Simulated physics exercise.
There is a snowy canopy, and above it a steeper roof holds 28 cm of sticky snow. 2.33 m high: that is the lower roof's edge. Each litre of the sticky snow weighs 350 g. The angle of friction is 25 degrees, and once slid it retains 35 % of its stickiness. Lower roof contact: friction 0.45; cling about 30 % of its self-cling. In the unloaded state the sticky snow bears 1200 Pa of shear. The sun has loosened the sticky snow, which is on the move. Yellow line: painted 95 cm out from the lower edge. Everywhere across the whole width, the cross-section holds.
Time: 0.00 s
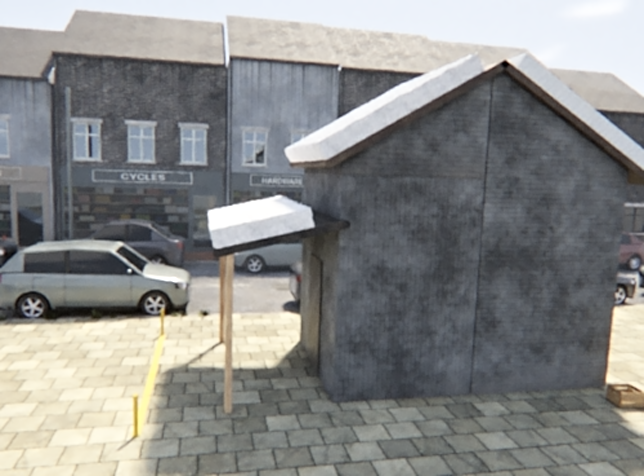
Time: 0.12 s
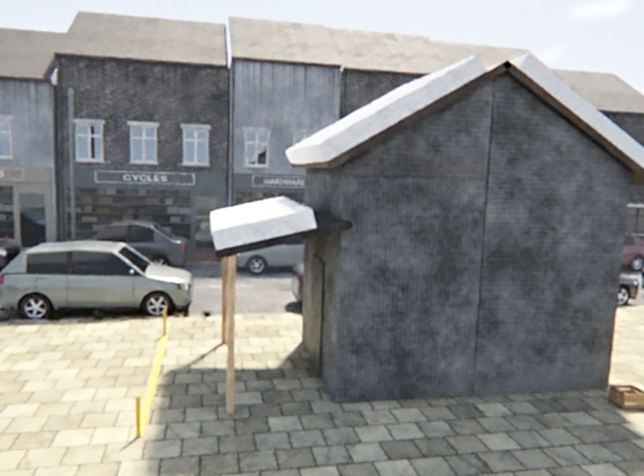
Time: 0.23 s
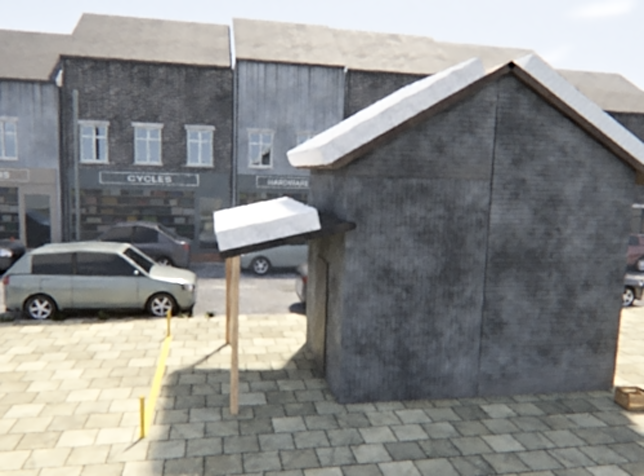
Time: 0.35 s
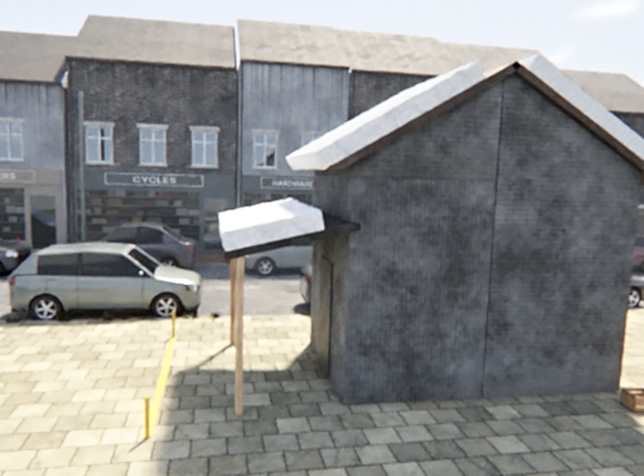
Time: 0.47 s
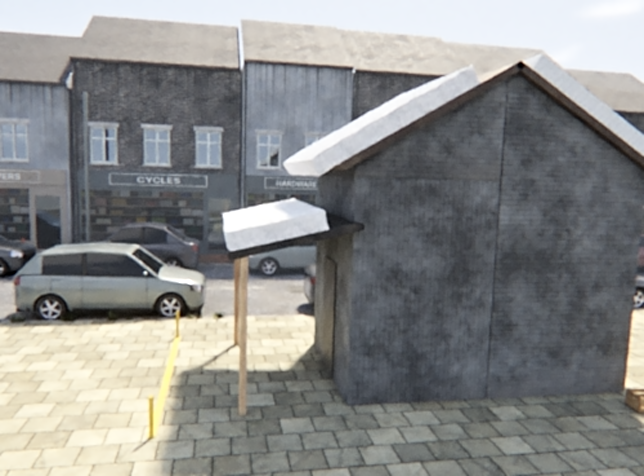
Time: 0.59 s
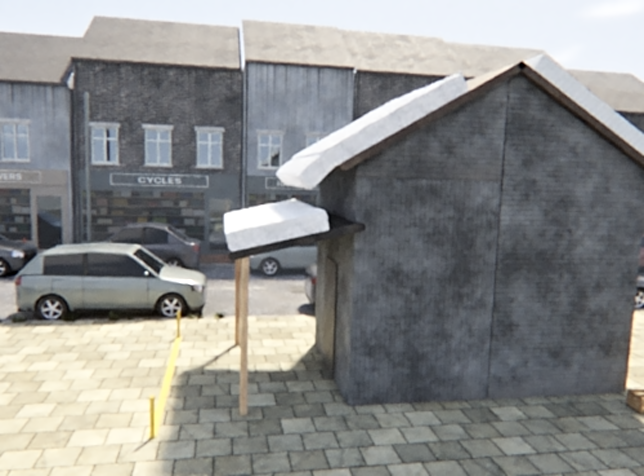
The footage shows a dark building with a snow-covered pitched roof above a smaller snowy canopy, with parked cars and shops behind. The view shifts slightly as the left slab of roof snow slides downward, extending past the roof's edge.
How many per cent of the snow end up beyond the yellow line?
About 35 %.
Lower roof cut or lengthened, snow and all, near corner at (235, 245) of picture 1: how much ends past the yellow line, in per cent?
In that case some 50 per cent.
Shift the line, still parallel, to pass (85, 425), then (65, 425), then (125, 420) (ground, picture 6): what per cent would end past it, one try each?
I'd guess near 10 %, then near 5 %, and near 20 % on the last try.
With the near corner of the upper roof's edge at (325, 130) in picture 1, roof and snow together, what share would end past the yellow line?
In that case it would be around 60 percent.
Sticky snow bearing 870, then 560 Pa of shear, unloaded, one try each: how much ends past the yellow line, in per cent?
In that order: 45 %, 55 %.
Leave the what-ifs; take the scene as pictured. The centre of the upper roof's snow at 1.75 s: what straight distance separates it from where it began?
It is around 3.6 m from where it started.
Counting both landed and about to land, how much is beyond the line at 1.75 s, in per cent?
I'd put it at roughly 10 %.
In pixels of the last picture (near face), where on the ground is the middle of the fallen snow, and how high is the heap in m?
Middle near (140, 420); height roughly 0.4 m.
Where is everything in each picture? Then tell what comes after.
Leading edge of the sticky snow at (324, 149), in the first frame.
Leading edge of the sticky snow at (325, 151), its middle shifted 2.0 cm, in the second frame.
Leading edge of the sticky snow at (325, 154), its middle shifted 8.2 cm, 3 % of it past the upper edge, in one piece, in the third frame.
Leading edge of the sticky snow at (323, 153), its middle shifted 19 cm, 7 % of it past the upper edge, in one piece, in the fourth frame.
Leading edge of the sticky snow at (317, 155), its middle shifted 35 cm, 13 % of it past the upper edge, in one piece, in the fifth frame.
Leading edge of the sticky snow at (306, 174), its middle shifted 56 cm, 21 % of it past the upper edge, cracking, in the sixth frame.
After 1.12 s, none is below the lower edge and 0 % is past the line.
After 1.75 s, 28 % is below the lower edge and 10 % is past the line.
After 2.37 s, 60 % is below the lower edge and 33 % is past the line.
After 3.00 s, 60 % is below the lower edge and 35 % is past the line.
After 3.40 s, at the end, 60 % is below the lower edge and 35 % is past the line.
